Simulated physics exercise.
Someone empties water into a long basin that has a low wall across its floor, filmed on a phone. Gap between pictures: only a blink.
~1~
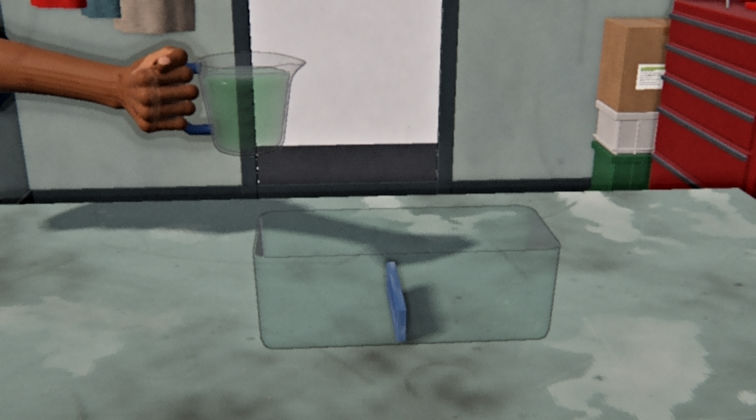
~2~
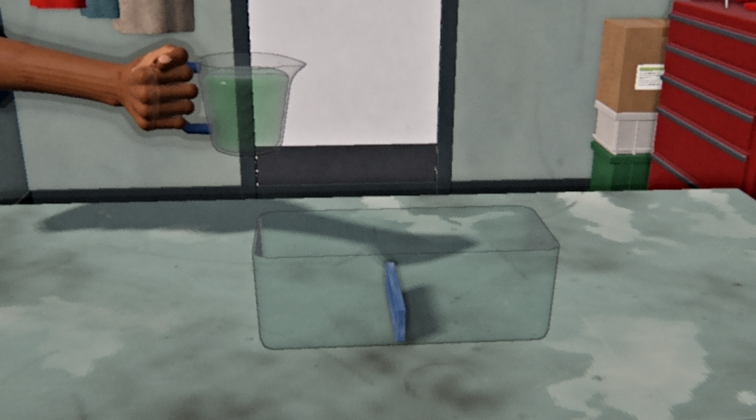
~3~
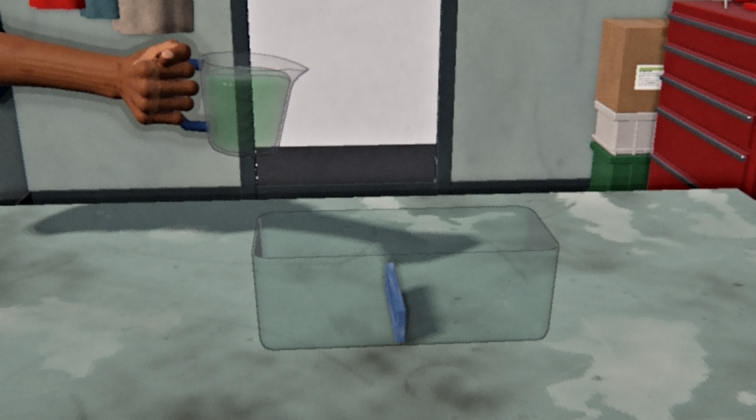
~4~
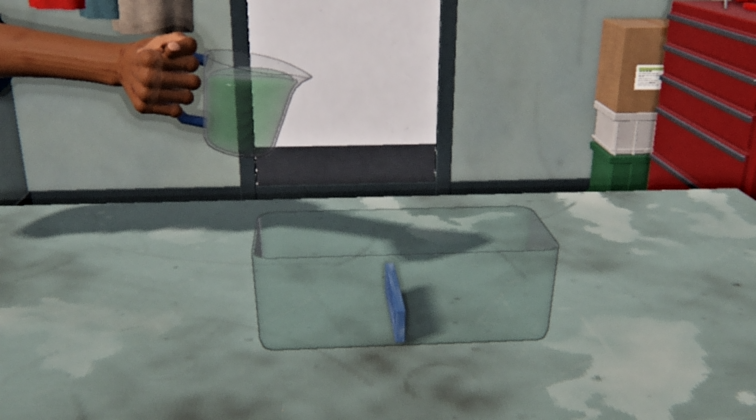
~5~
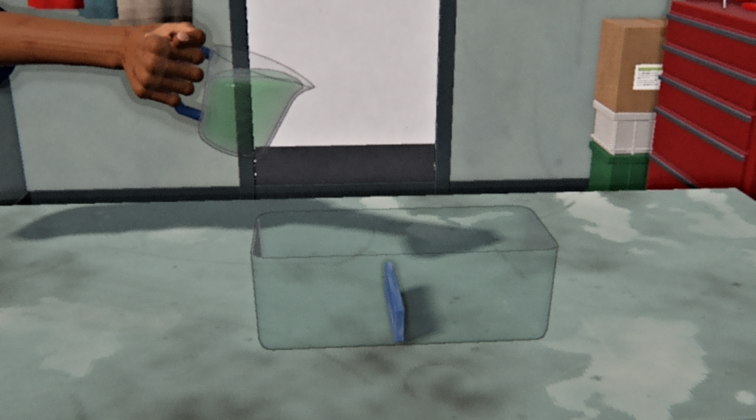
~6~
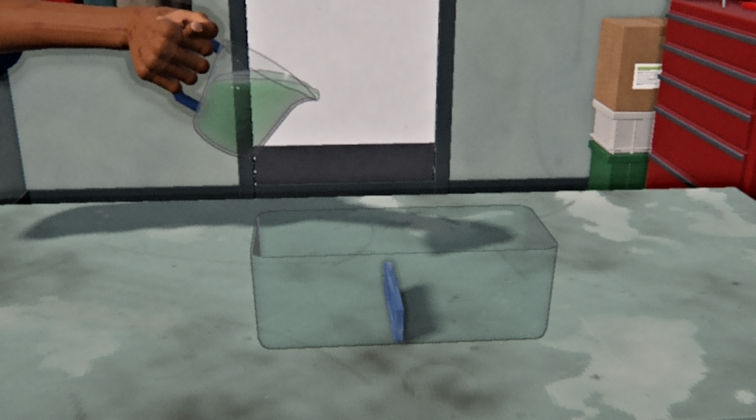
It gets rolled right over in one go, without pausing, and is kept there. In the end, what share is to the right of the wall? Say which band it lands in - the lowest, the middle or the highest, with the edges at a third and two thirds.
Below a third.
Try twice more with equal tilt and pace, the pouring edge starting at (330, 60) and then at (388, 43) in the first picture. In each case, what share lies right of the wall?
25 %, then 90 %.
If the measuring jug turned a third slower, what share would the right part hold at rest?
Close to 5 per cent.
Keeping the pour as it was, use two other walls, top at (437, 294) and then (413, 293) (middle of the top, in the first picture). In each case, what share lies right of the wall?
15 % then 10 %, approximately.
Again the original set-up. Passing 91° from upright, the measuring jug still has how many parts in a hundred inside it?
Some 45 in a hundred has yet to spill out.
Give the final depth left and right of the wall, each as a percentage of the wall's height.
About 50 on the left and about 0 on the right.
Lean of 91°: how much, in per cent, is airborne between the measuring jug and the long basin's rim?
About 30 per cent.
A moment on, the measuring jug is tipped on its side and 46 per cent is still to pour, 24 is left of the wall and 0 right of it.
Next, the measuring jug is tipped right over and 5 per cent is still to pour, 79 is left of the wall and 1 right of it.
Then the measuring jug is tipped right over and 0 per cent is still to pour, 90 is left of the wall and 4 right of it.
Later the measuring jug is tipped right over and 0 per cent is still to pour, 90 is left of the wall and 4 right of it.
Finally, 90 per cent lies left of the wall, 4 right of it and 5 outside.
